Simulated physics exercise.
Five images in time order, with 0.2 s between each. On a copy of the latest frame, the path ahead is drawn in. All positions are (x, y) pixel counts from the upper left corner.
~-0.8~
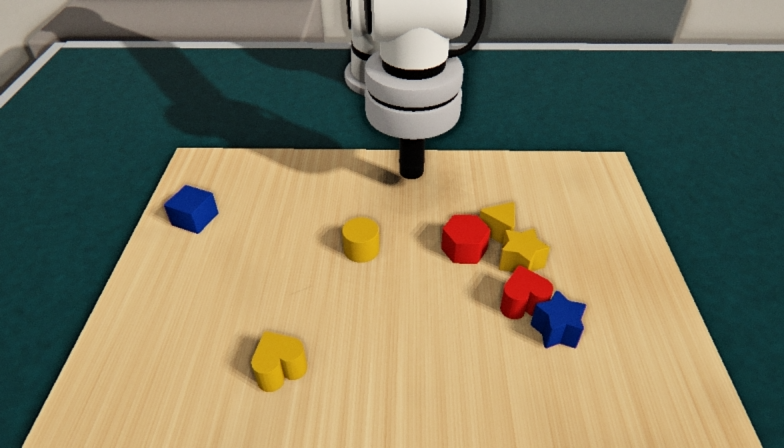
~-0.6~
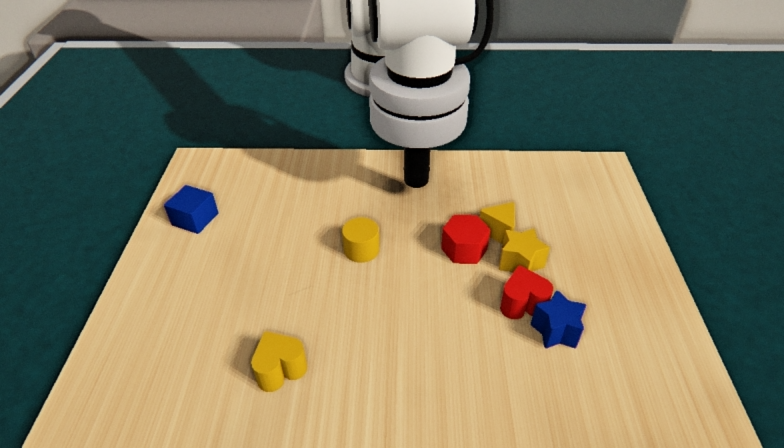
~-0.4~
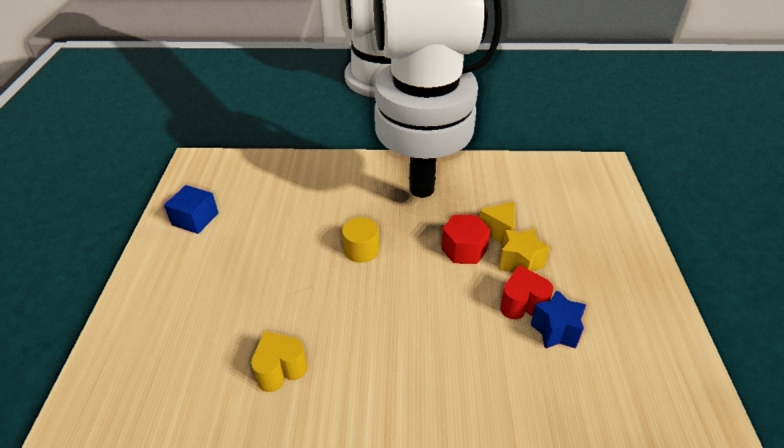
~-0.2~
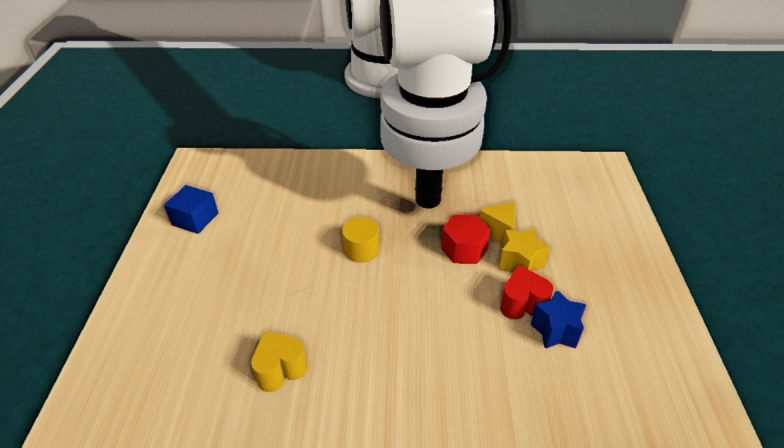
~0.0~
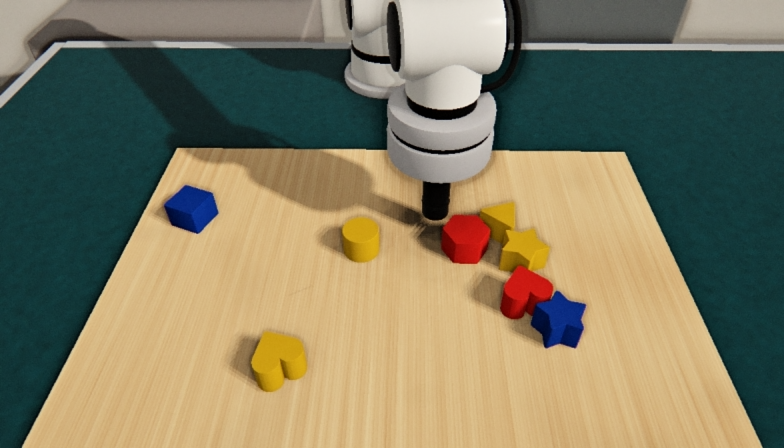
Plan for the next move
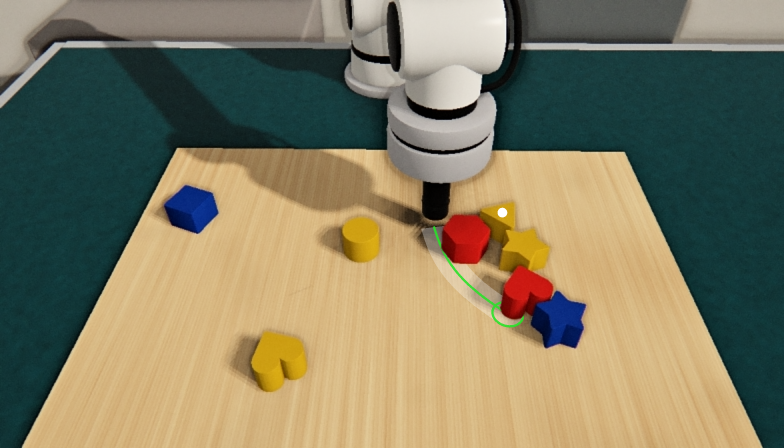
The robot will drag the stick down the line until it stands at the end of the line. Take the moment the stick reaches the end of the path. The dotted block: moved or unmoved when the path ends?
That block will keep its spot.
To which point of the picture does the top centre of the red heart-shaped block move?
It is at (549, 287).
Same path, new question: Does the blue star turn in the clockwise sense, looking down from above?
Yes, I think so.
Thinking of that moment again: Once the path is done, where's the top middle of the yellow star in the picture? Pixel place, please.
Near (544, 241).
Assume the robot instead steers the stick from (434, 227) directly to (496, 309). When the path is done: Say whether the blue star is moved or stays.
It leaves its spot.
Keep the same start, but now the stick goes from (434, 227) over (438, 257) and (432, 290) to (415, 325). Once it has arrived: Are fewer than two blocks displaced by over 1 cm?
It seems so.
The line goes from (434, 227) through (446, 257) and (471, 287) to (508, 314); the dot is on the yellow triangular piece.
The first path, step by step. One third of the way, stick (448, 243); red hexagon (484, 241), turned 25° anticlockwise.
Two thirds of the way, stick (473, 272); red hexagon (506, 255), turned 50° anticlockwise; yellow star (541, 242), turned 40° anticlockwise; red heart-shaped block (531, 285).
At the end, stick (511, 300); red hexagon (510, 255), turned 60° anticlockwise; yellow triangular piece unmoved; yellow star (544, 241), turned 45° anticlockwise; red heart-shaped block (549, 287); blue star (575, 316), turned 30° clockwise.
